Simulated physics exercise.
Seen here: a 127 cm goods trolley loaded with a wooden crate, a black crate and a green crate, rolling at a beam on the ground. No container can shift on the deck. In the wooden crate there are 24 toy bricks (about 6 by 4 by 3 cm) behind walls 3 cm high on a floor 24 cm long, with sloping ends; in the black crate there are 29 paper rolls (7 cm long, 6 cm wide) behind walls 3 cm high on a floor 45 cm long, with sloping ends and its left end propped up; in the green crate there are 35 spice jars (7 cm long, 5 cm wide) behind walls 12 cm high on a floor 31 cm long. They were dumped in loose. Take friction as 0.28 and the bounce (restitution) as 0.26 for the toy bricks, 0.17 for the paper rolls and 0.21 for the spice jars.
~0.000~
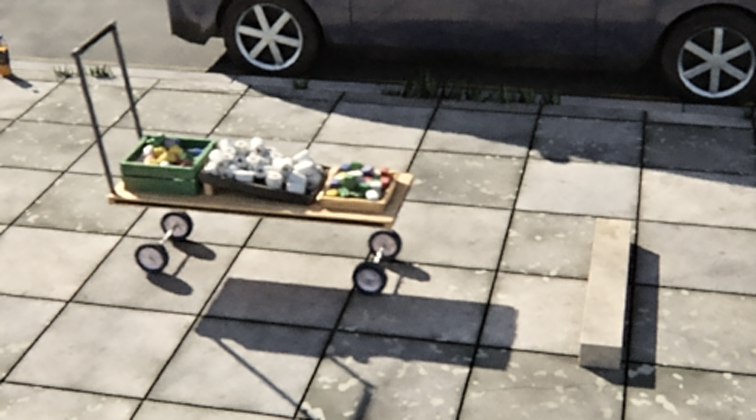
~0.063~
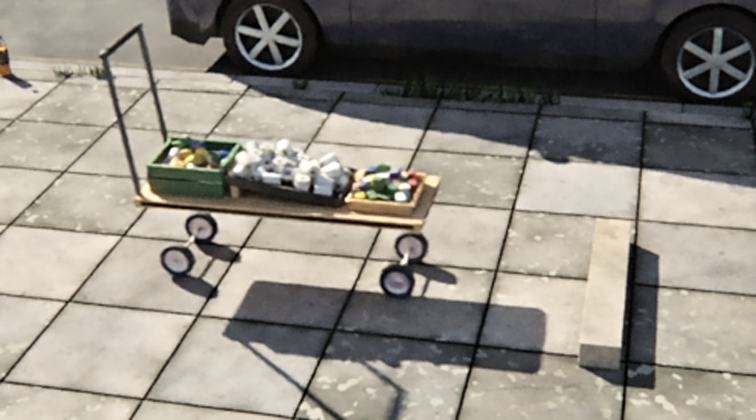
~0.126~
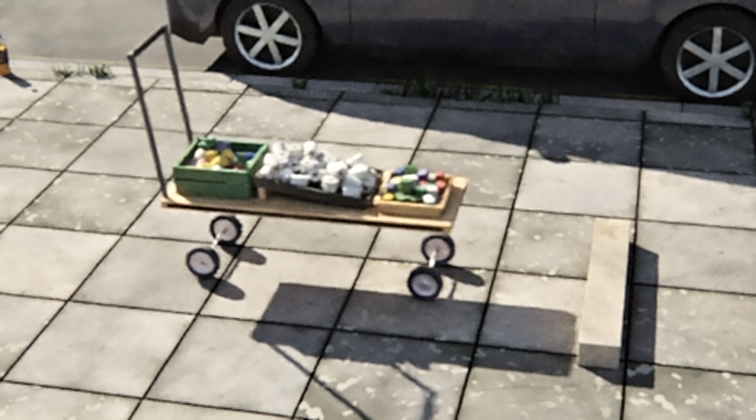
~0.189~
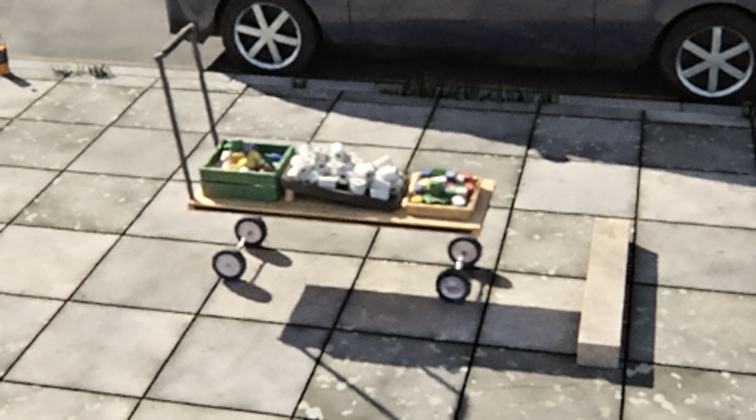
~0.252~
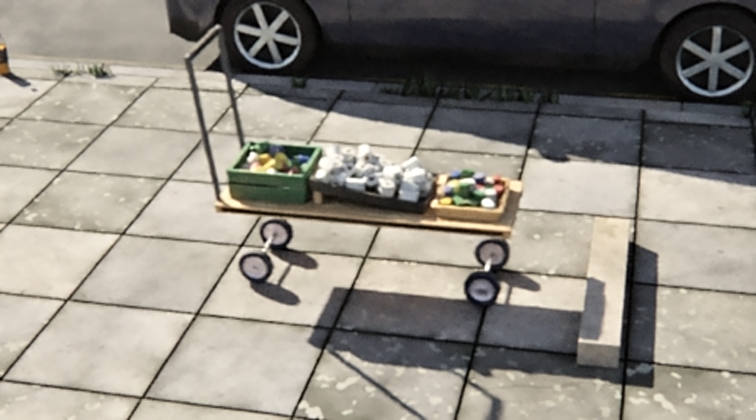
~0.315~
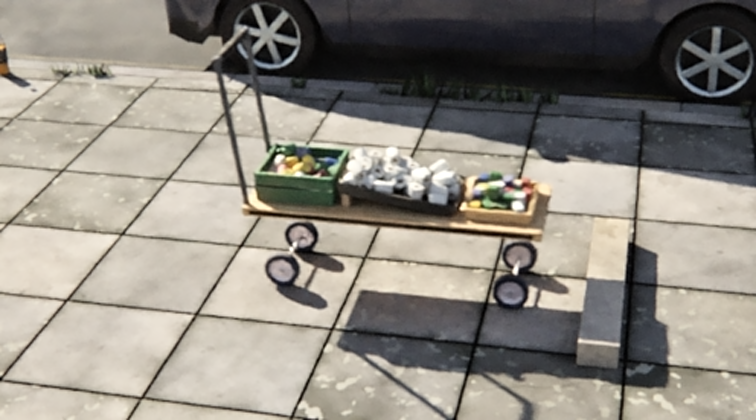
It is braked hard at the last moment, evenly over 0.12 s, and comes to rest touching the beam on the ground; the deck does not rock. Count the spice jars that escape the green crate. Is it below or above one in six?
It sheds fewer than one in six of them.
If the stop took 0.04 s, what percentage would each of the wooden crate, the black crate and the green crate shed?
In that case wooden crate 30, black crate 40, green crate 0 per cent.
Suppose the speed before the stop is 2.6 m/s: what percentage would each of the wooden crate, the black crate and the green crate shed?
In that case wooden crate 40, black crate 60, green crate 0 per cent.
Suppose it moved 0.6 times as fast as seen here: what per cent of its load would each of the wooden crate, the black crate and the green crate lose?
Then wooden crate 10, black crate 20, green crate 0 per cent.
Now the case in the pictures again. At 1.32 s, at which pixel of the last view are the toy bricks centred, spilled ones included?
Around (564, 202).
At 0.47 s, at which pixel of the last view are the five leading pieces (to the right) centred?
At about (582, 197).
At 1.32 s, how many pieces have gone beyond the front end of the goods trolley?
Some 5 pieces.
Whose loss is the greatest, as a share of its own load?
The black crate.
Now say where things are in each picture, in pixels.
In the first frame (each is followed by its nearest rim corner in this view), green crate, (190, 168); black crate, (311, 197); 85 cm short of the stop; none out.
The second frame shows green crate, (217, 170); black crate, (339, 199); 73 cm short of the stop.
The third frame shows green crate, (244, 172); black crate, (368, 201); 60 cm short of the stop.
The fourth frame shows green crate, (272, 174); black crate, (396, 203); 48 cm short of the stop.
The fifth frame shows green crate, (300, 176); black crate, (426, 205); 35 cm short of the stop.
The sixth frame shows green crate, (328, 178); black crate, (455, 208); 23 cm short of the stop; none out.
After 0.37 s, braking starts.
After 0.47 s, wooden crate 24 in, 0 out, black crate 29 in, 0 out and green crate 35 in, 0 out.
After 0.59 s, wooden crate 23 in, 1 out, black crate 21 in, 8 out and green crate 35 in, 0 out.
After 0.82 s, wooden crate 20 in, 4 out, black crate 17 in, 12 out and green crate 34 in, 1 out.
Final count (at 1.32 s), wooden crate 19 in, 5 out, black crate 17 in, 12 out and green crate 34 in, 1 out. Asked share, 1 of 35, 3 per cent.
